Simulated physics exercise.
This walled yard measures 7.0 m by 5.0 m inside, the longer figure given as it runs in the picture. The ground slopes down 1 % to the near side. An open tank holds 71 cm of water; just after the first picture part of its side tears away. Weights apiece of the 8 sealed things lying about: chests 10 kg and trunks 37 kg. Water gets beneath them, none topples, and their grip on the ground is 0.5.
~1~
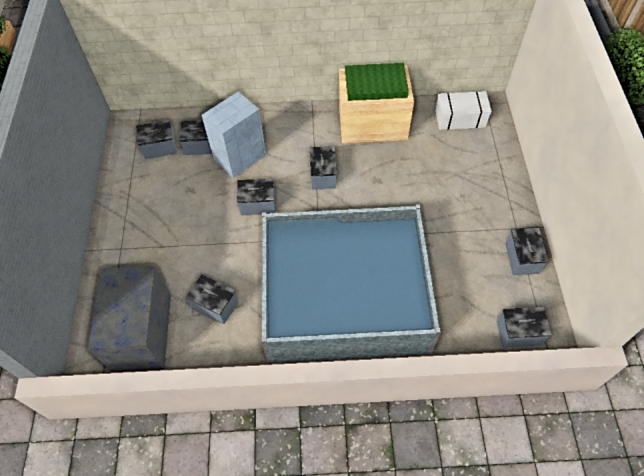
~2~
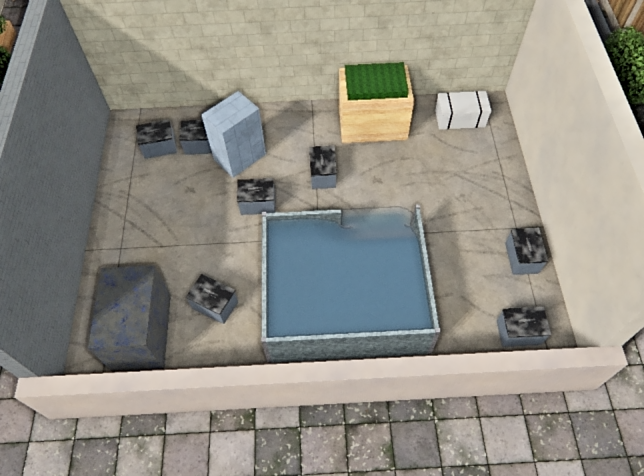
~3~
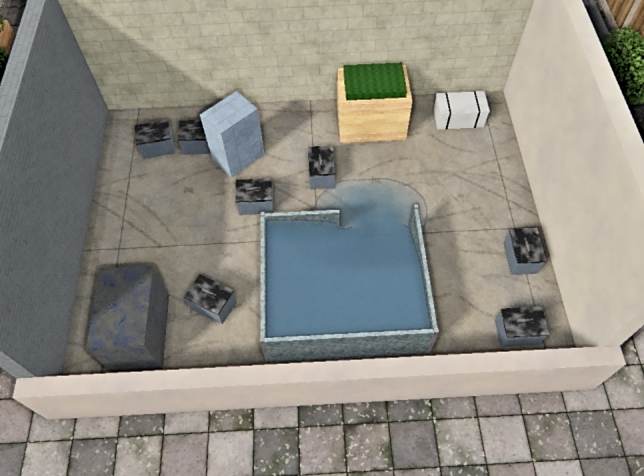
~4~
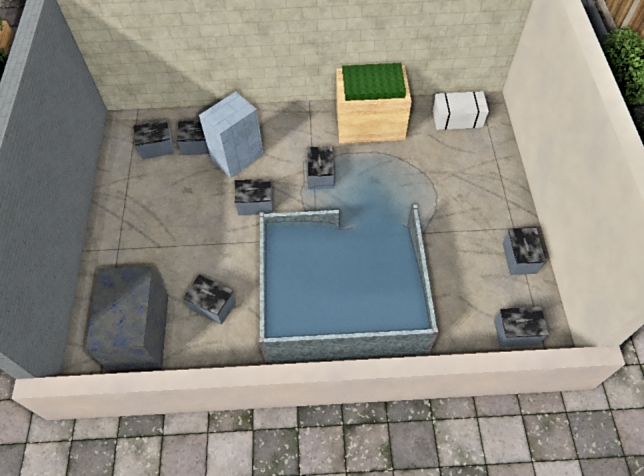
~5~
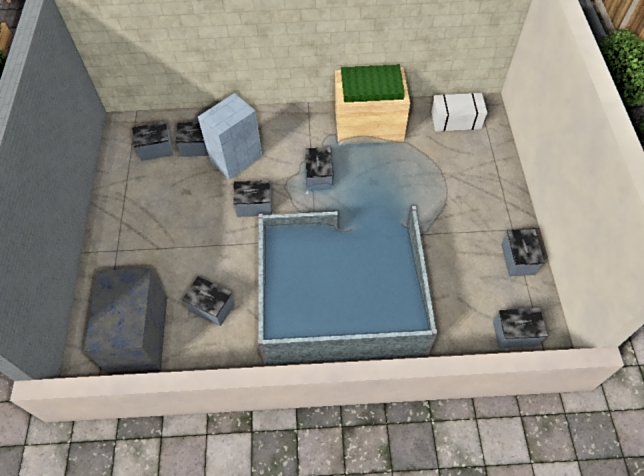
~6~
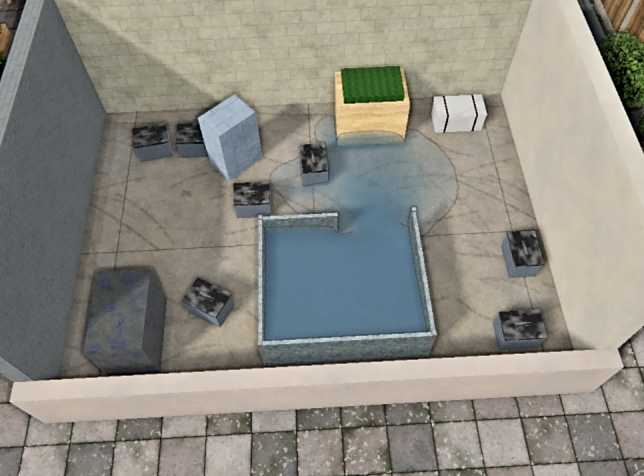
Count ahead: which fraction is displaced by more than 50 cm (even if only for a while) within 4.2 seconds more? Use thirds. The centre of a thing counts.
Share: Between one and two thirds.
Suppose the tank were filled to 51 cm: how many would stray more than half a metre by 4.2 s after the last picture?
Then 3.
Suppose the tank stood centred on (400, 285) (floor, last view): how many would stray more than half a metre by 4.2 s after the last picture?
In that case 4 of them.
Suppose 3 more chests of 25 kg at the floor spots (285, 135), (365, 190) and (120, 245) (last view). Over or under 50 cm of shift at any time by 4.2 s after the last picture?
In that order: Past it, more, less.
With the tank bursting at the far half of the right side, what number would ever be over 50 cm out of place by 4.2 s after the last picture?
Then 3.
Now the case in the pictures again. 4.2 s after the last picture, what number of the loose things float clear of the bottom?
At that moment 3.
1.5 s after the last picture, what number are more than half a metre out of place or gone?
By then 1.
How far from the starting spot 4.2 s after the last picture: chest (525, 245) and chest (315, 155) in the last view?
In turn: 140 cm, 350 cm.
Then, 0.4 s after the last picture 1 of 8 are over 50 cm from their spots; 0 afloat.
Then, 1.5 s after the last picture 1 of 8 are over 50 cm from their spots; 1 afloat.
Then, 2.8 s after the last picture 2 of 8 are over 50 cm from their spots; 2 afloat.
Then, 4.2 s after the last picture 3 of 8 are over 50 cm from their spots, and 4 have been at some point; 3 afloat.
